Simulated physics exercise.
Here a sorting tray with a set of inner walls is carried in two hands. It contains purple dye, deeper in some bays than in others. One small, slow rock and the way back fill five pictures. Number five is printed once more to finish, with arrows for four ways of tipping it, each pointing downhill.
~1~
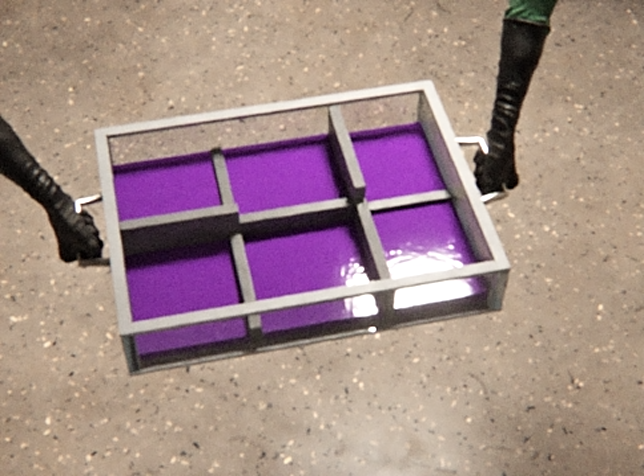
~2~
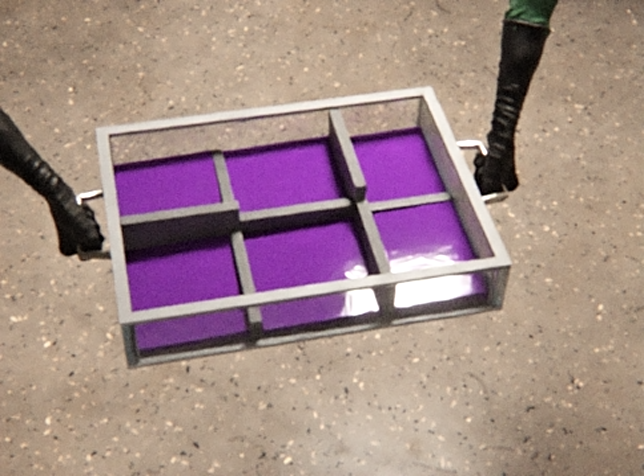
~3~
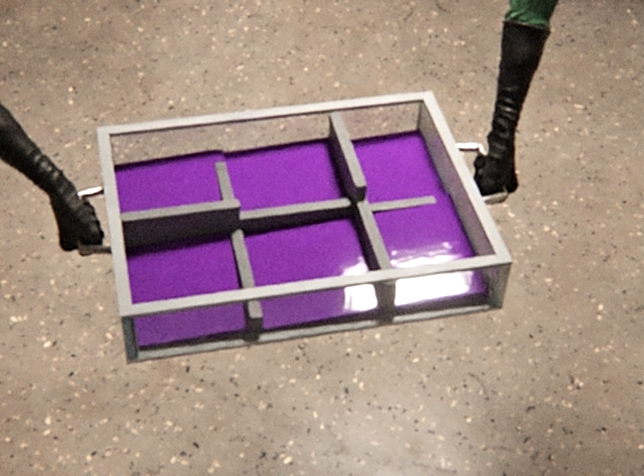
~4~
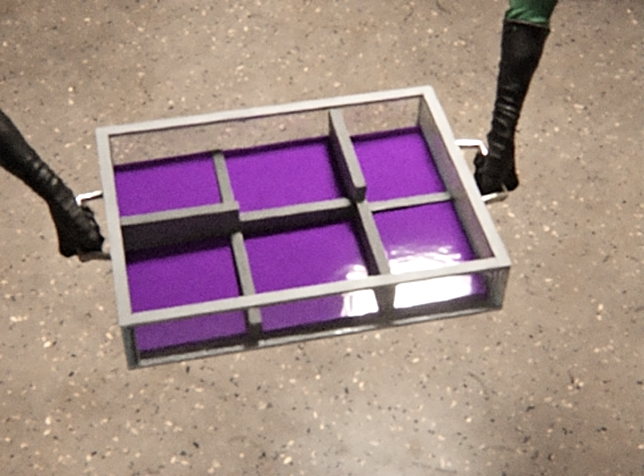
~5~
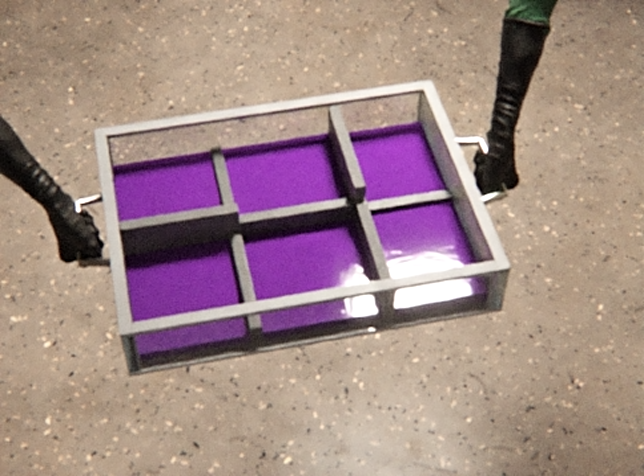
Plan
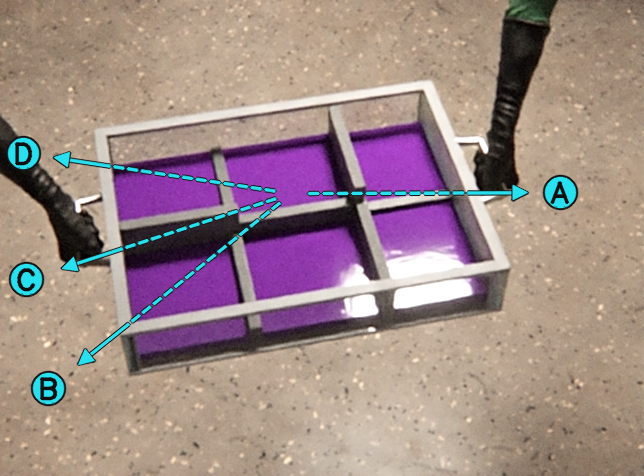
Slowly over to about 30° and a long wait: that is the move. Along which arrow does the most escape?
Best: B.
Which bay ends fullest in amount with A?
It is the front right one.
On the marked copy, A ends at (522, 192); B ends at (82, 360); C ends at (67, 266); D ends at (59, 158).
If A is chosen, about 78 % stays in the tray, the largest part in the front right bay.
If B is chosen, about 54 % stays in the tray, the largest part in the front left bay.
If C is chosen, about 78 % stays in the tray, the largest part in the front left bay.
If D is chosen, about 74 % stays in the tray, the largest part in the back left bay.
